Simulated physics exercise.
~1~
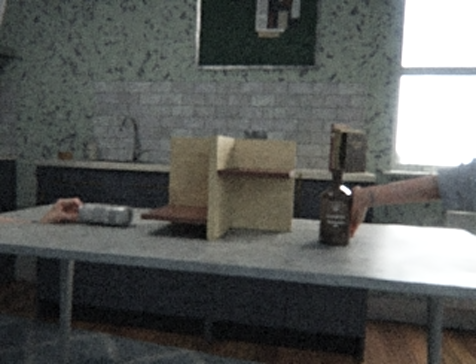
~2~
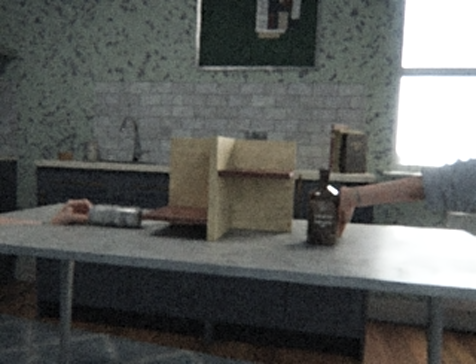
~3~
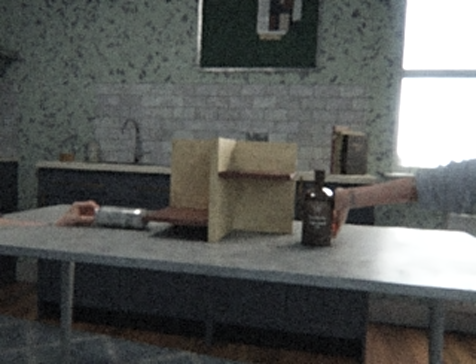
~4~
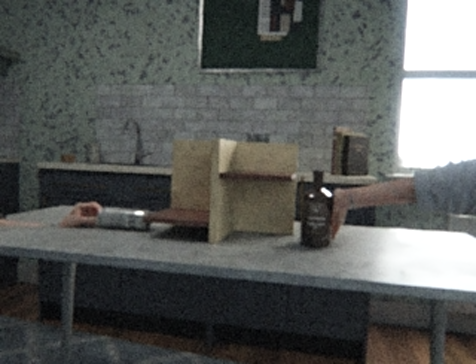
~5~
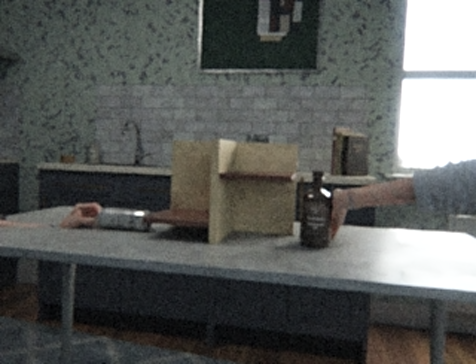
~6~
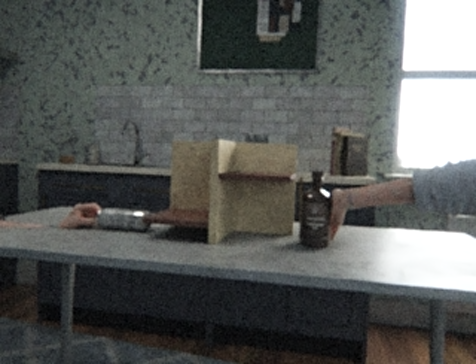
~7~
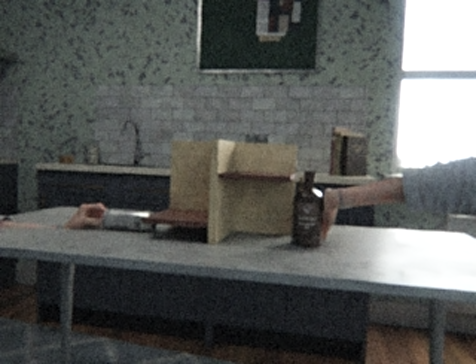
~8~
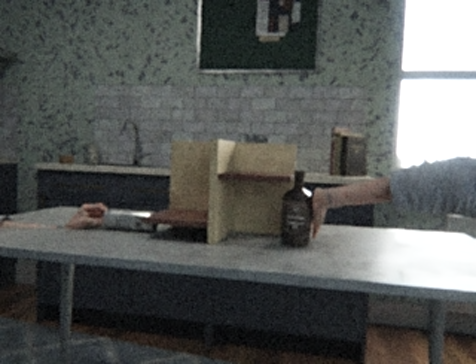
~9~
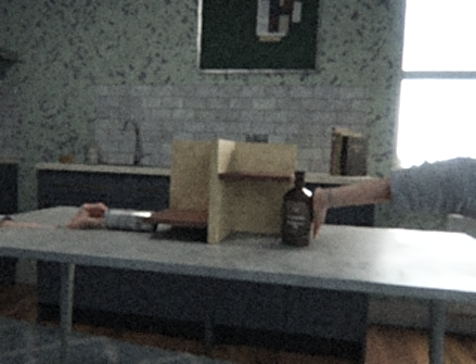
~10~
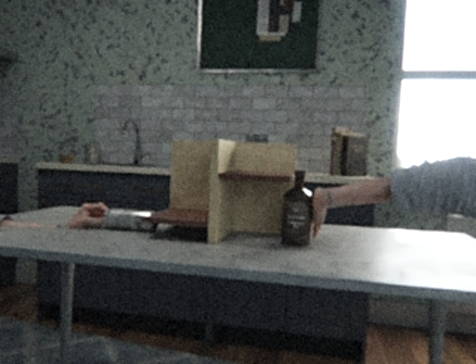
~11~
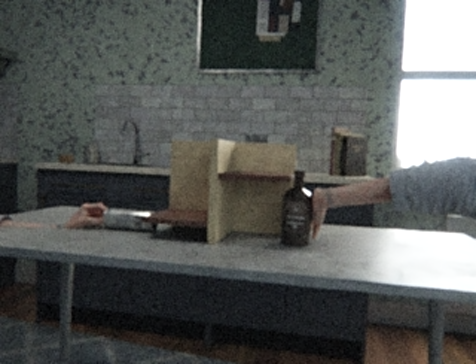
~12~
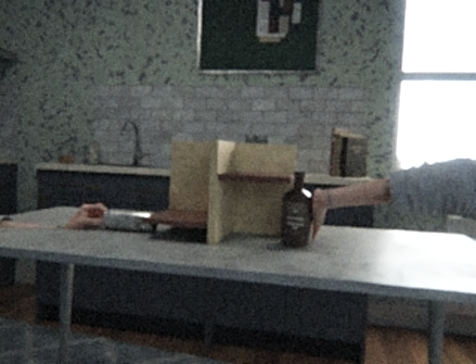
In the video, two hands push objects toward a wooden shelf on a table, a white can lying on its side from the left and an upright brown bottle from the right. The can and then the bottle stop at the shelf's edges, still held.
